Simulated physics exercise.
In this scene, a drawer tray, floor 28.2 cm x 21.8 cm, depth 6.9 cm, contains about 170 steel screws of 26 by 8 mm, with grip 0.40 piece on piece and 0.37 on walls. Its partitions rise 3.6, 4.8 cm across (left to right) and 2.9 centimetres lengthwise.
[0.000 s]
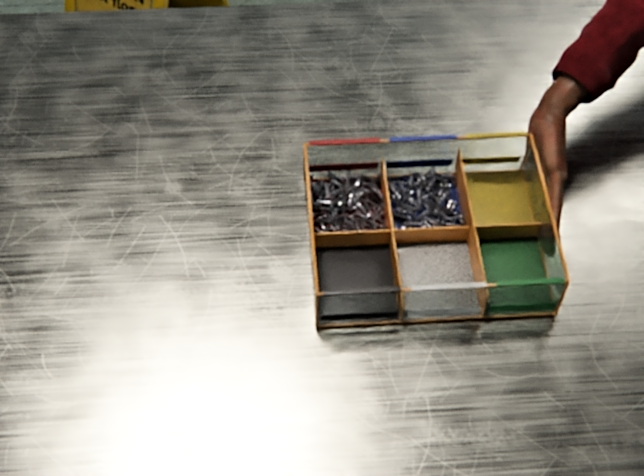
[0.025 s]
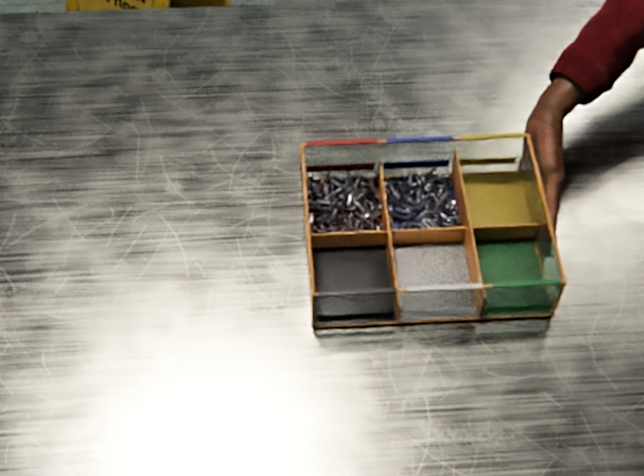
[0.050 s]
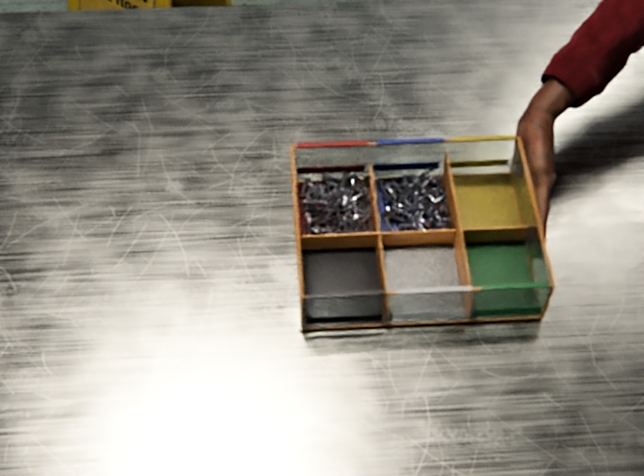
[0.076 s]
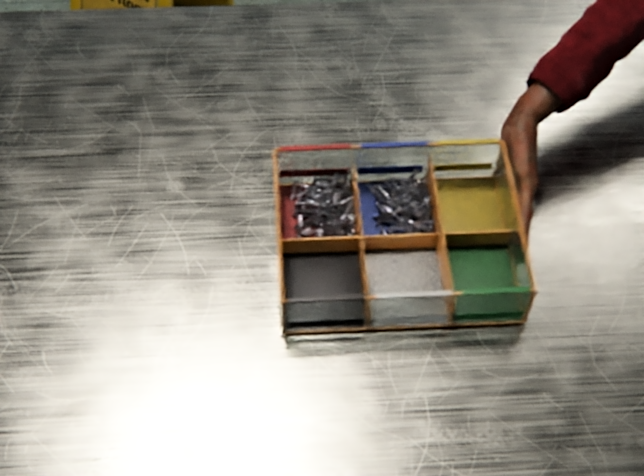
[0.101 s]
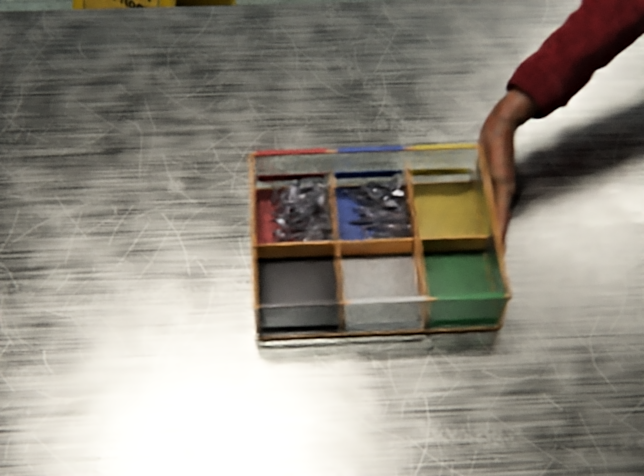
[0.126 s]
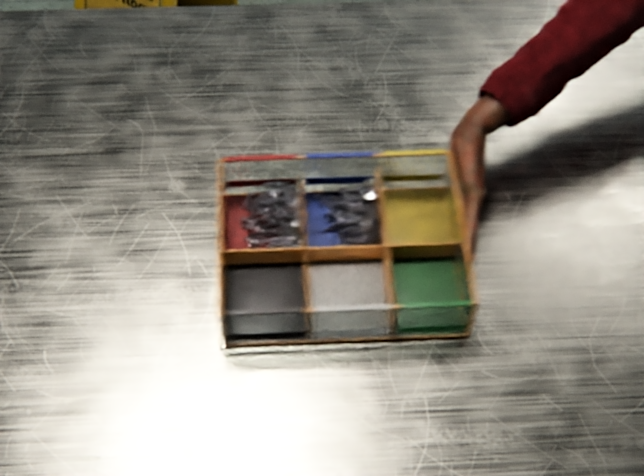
A hand slides a divided tray of screws leftward across a scratched metal surface.
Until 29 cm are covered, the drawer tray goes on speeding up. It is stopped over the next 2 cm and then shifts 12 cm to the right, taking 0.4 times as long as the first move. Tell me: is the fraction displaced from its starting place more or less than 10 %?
The tenth mark gets passed.
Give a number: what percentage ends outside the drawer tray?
Close to 5 in a hundred.
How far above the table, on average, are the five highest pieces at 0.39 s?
Height: Roughly 17 centimetres.
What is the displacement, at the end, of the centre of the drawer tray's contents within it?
It ends up roughly 4.5 centimetres off.
Then, at 0.23 s, tilt 0 degrees; red 55 %, blue 45 %; 0 % away from where they began.
After 0.31 s, tilt 0 degrees; black 5 %, red 60 %, blue 30 %; 15 % away from where they began.
After 0.39 s, tilt 0 degrees; yellow 10 %, white 5 %, red 35 %, blue 45 %, in the air 5 %; 30 % away from where they began.
Then, at 0.46 s, tilt 0 degrees; yellow 10 %, green 5 %, white 5 %, red 35 %, blue 40 %, in the air 5 %; 35 % away from where they began.
By 1.5 s all is still; yellow 10 %, outside 5 %, green 5 %, white 5 %, red 35 %, blue 35 %; 35 % away from where they began.
